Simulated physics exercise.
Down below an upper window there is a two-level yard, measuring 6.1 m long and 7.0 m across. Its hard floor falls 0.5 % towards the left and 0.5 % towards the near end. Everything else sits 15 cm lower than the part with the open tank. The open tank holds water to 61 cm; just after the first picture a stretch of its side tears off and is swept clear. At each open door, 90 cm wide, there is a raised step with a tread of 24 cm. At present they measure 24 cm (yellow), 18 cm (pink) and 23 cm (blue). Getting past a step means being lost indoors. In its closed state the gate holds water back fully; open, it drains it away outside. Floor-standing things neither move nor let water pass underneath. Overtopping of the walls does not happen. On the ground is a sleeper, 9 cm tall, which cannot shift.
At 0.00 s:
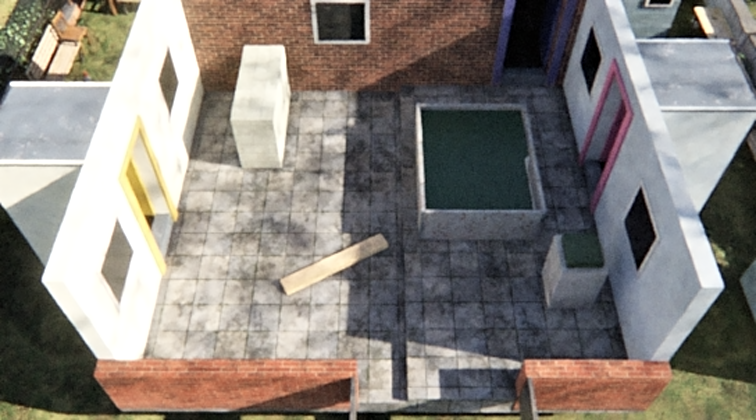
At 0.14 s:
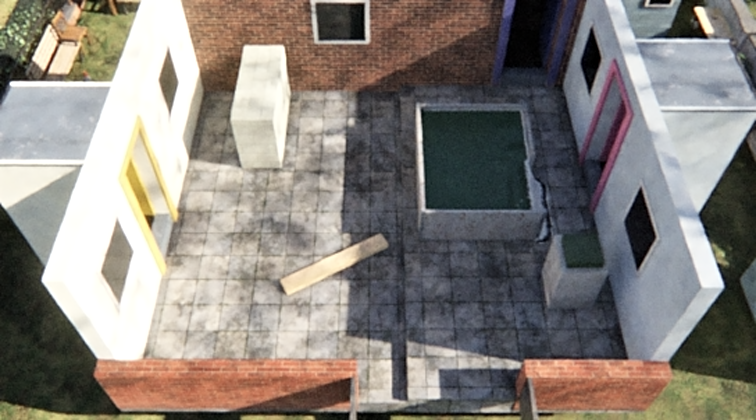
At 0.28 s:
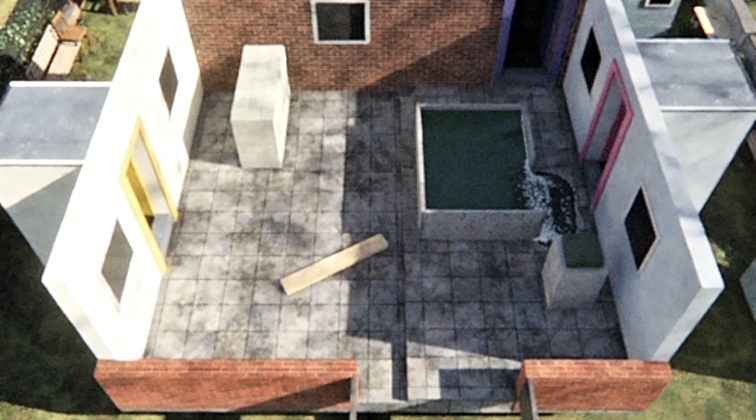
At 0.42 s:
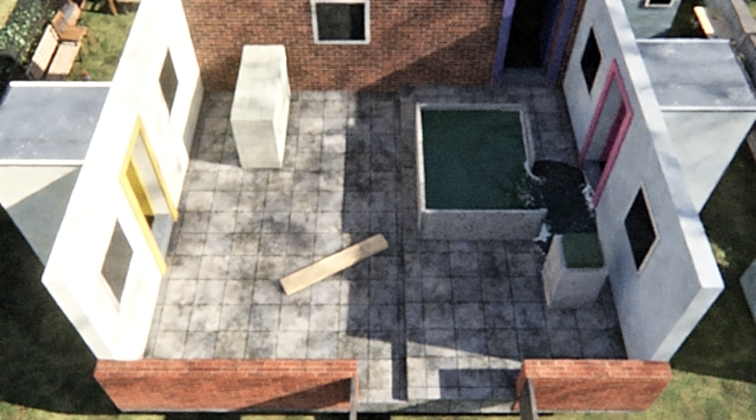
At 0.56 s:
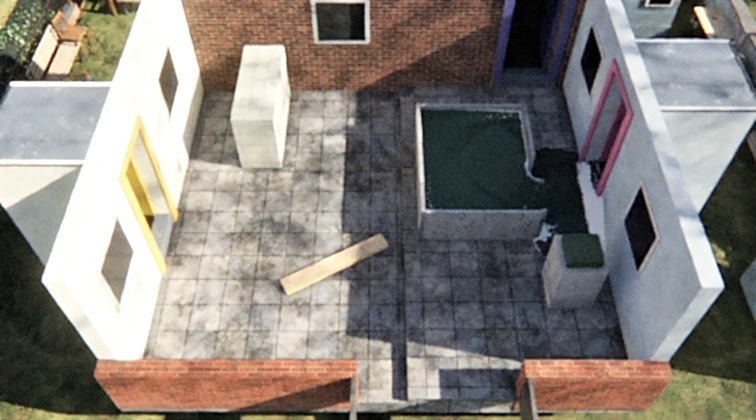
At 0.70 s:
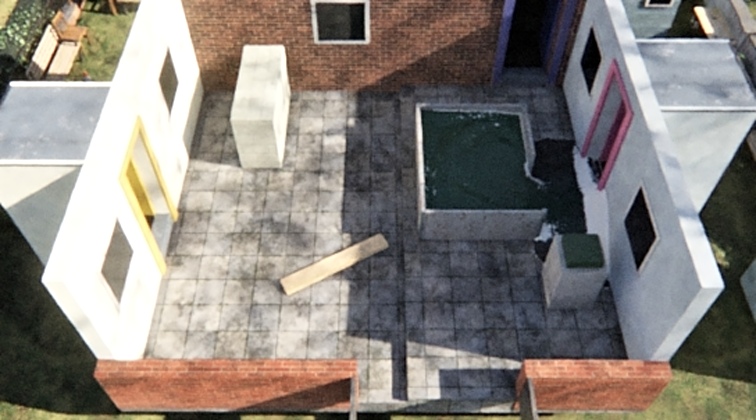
The video shows a walled, paved courtyard seen from above, with a plank on the ground and an open tank of dark green water; the tank's right side breaks open, and water pours out, spreading across the paving beside the pink-framed door.
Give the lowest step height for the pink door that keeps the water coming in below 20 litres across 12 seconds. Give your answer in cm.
I would say about 36 cm.
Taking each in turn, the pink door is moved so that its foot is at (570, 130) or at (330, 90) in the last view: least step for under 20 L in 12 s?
Minimums: About 7.0 cm and 7.0 cm.
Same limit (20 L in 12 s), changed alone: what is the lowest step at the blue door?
Blue - roughly 14.5 cm.
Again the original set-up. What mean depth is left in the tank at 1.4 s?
About 43 centimetres on average.
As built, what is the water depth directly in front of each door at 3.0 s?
Reading in centimetres: Yellow = 0, pink = 25, blue = 21.
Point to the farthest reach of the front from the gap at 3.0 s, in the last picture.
The farthest wet point sits near (366, 386) in the last view.
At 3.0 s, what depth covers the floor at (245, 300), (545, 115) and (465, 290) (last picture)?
Depth: About 0, 4, 2 cm.
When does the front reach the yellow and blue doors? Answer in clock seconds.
Yellow: 6.0 s; blue: 1.6 s.
After 1.4 s water covers 10 % of the floor, deepest (47 cm) near (586, 217); 34 cm at the pink door, 55 litres in over its 18 cm step.
After 3.0 s water covers 35 % of the floor, deepest (30 cm) near (621, 369); 25 cm at the pink door, 163 litres in over its 18 cm step.
After 12.0 s water covers 95 % of the floor, deepest (13 cm) near (226, 123); 6 cm at the pink door, 189 litres in over its 18 cm step.
At the pink door as built, the water arrived by 0.5 s and peaked near 34 cm at 0.7 s.
Run again over the same 12 s with other heights there, 38 litres in over 32 cm, 2 litres over 43 cm. The limit of 20 litres is kept from about 36 cm up.
